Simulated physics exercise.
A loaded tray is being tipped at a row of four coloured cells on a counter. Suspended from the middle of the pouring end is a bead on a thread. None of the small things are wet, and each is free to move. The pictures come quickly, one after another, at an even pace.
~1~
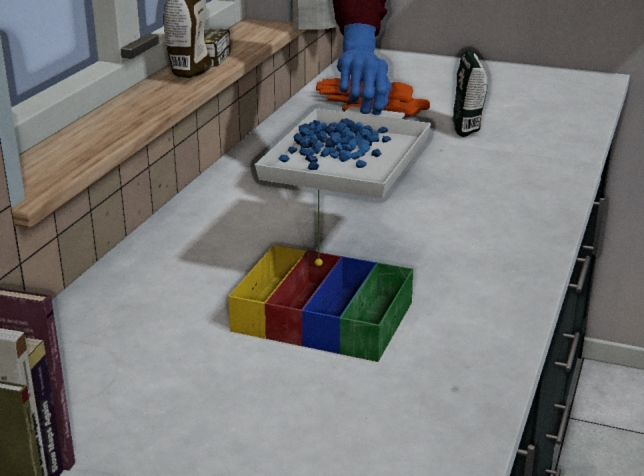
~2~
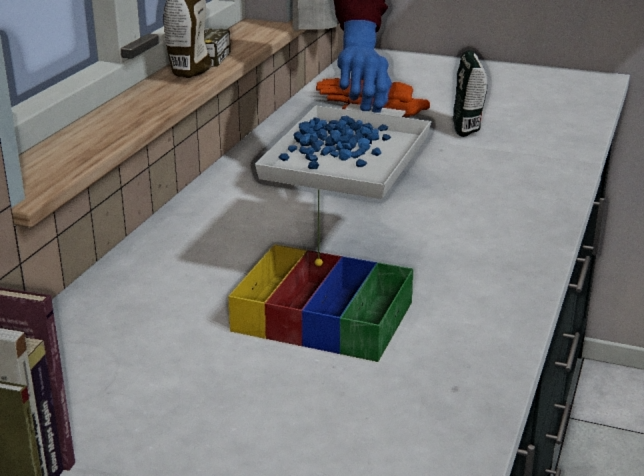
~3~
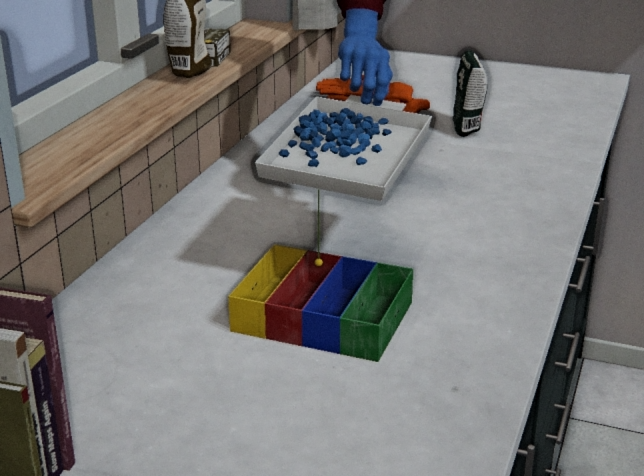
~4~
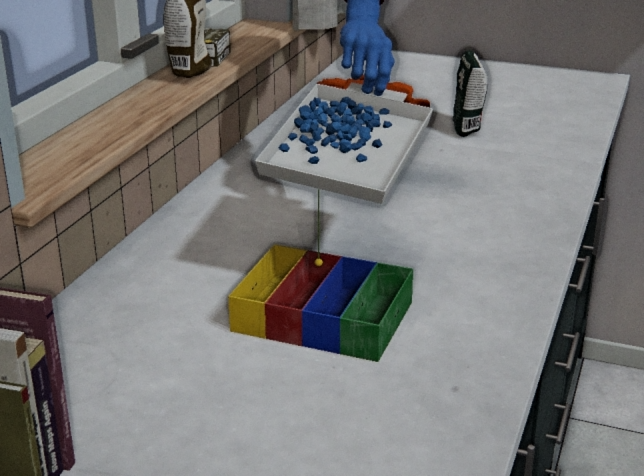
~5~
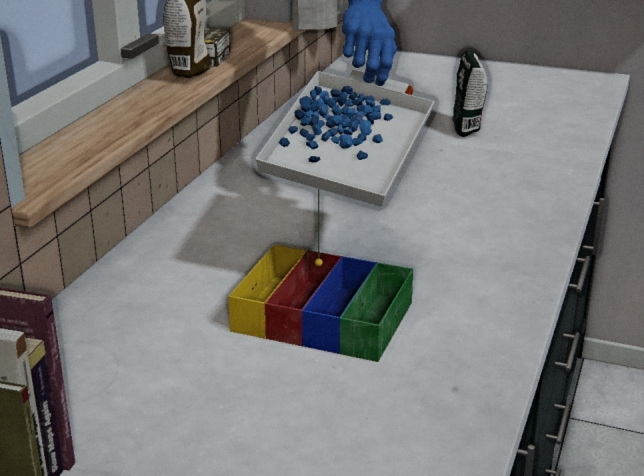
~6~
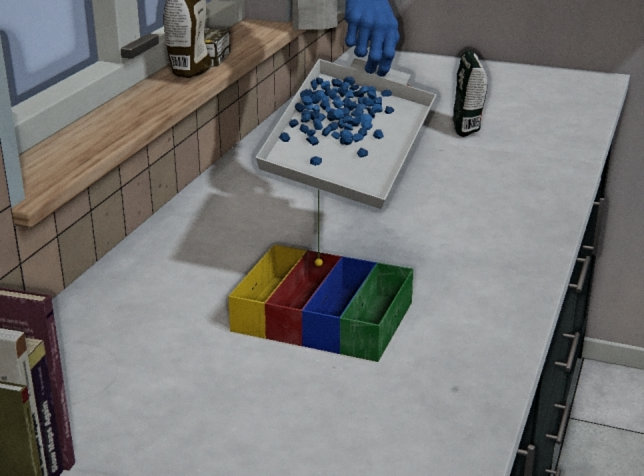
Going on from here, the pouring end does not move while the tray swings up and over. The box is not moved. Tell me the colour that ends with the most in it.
That would be green.
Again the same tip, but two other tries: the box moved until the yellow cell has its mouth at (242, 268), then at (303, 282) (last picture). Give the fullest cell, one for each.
That green cell; the cell in blue.
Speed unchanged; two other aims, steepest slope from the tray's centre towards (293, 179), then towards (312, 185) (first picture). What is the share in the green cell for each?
0 %, give or take, and then 0 %.
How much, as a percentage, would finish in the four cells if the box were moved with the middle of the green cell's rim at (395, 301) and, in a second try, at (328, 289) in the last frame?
Some 100 percent, followed by some 10 percent.
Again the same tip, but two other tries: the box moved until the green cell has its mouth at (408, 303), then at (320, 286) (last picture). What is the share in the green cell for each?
It would be near 10 per cent first and near 0 per cent second.
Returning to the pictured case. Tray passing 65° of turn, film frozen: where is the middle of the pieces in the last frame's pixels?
Close to (364, 188).
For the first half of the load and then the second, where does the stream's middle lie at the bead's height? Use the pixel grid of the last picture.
First part (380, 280), rest (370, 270).
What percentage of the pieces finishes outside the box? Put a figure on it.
My guess is about 10 percent.
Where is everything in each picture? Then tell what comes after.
Corners of the pouring end at (259, 164) and (382, 182), level; middle of the load at (341, 142), aquarium stones; bead on its thread at (319, 263); yellow cell at (247, 314); red cell at (284, 321); blue cell at (321, 329); green cell at (360, 336), in the first picture.
Corners of the pouring end at (259, 163) and (382, 183), level; middle of the load at (341, 140), in the second picture.
Corners of the pouring end at (259, 162) and (383, 185), tipped barely, lowest at the right corner; middle of the load at (342, 134), in the third picture.
Corners of the pouring end at (259, 160) and (383, 189), tipped a little, lowest at the right corner; middle of the load at (342, 126), in the fourth picture.
Corners of the pouring end at (260, 158) and (383, 193), tipped clearly, lowest at the right corner; middle of the load at (343, 119), in the fifth picture.
Corners of the pouring end at (260, 156) and (383, 197), tipped clearly, lowest at the right corner; middle of the load at (344, 112); yellow cell at (247, 314); red cell at (284, 321); blue cell at (321, 329); green cell at (360, 336), in the sixth picture.
Soon, tray tipped steeply; nearly all on the tray; a small part falling or outside the box.
A while on, tray tipped past a quarter turn; about a quarter on the tray; about half in the green cell; a small part in the blue cell; a small part falling or outside the box.
Towards the end, tray tipped past a quarter turn; about two thirds in the green cell; about a quarter in the blue cell; a small part falling or outside the box.
Finally, tray tipped past a quarter turn; about two thirds in the green cell; about a quarter in the blue cell; none in the red cell; none in the yellow cell; a small part outside the box.
